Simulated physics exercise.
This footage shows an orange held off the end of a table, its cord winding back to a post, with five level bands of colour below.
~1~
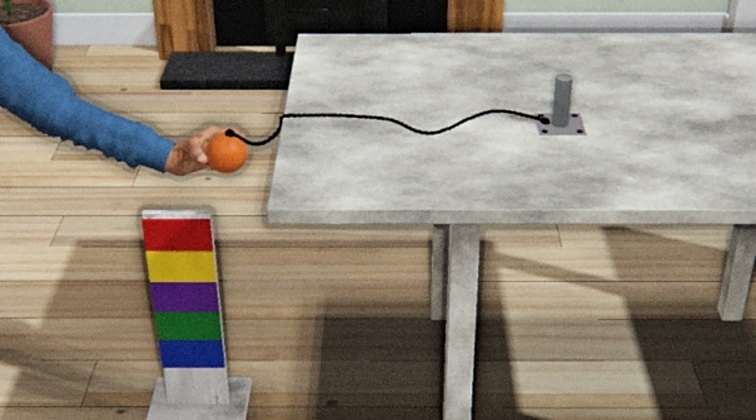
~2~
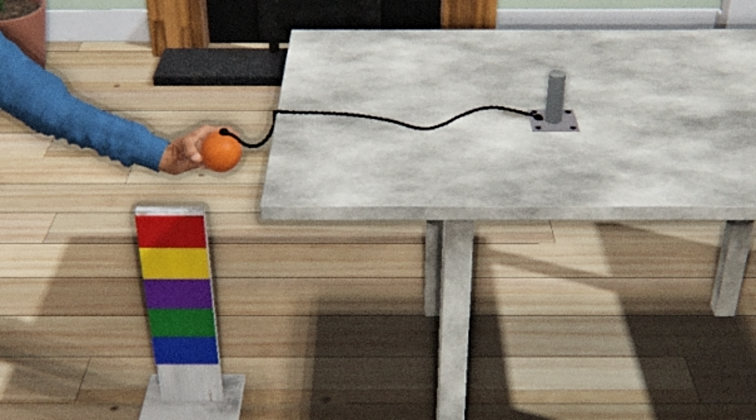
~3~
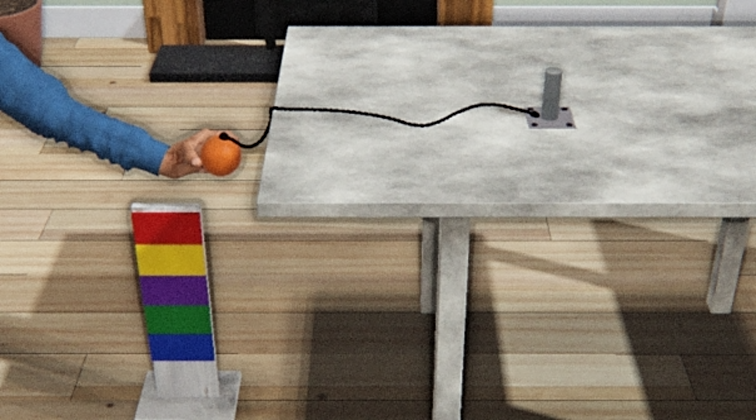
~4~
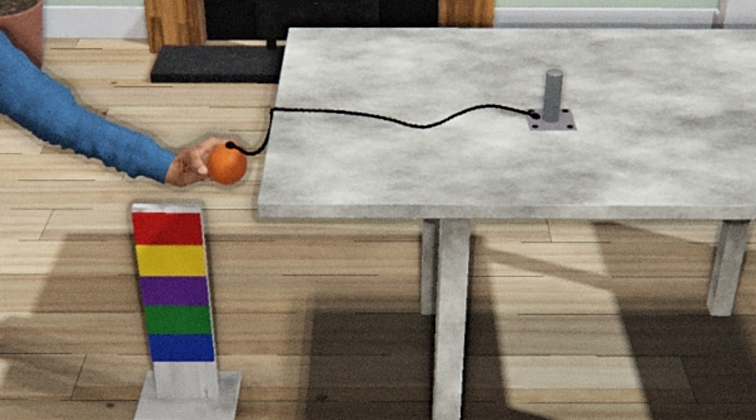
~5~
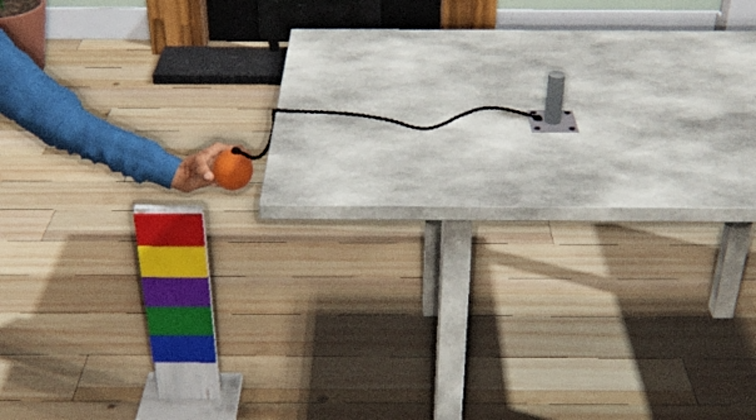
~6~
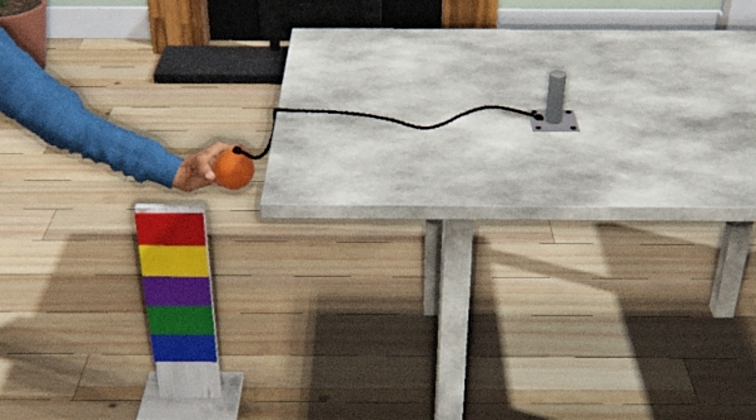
The clip shows a hand holding an orange ball on a black cord beside a gray table with a metal post, above a stand of five coloured bands; the hand shifts slightly while the view drifts a little.
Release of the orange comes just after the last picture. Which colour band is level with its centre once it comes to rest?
The red band.
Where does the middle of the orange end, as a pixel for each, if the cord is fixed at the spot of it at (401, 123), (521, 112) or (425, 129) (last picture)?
Going try by try, I'd put it close to (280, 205), then (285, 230), and finally (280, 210).
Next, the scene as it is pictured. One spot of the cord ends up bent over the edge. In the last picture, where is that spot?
Around (303, 111).
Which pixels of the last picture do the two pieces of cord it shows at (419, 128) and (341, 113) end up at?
The first finishes about (394, 118) and the second about (310, 117).
A little later, orange near (251, 223); level with red.
Next, orange near (306, 232); level with red.
Later still, orange near (281, 234); level with red.
When it is over, orange near (282, 235); level with red. Its middle rests at the red band.
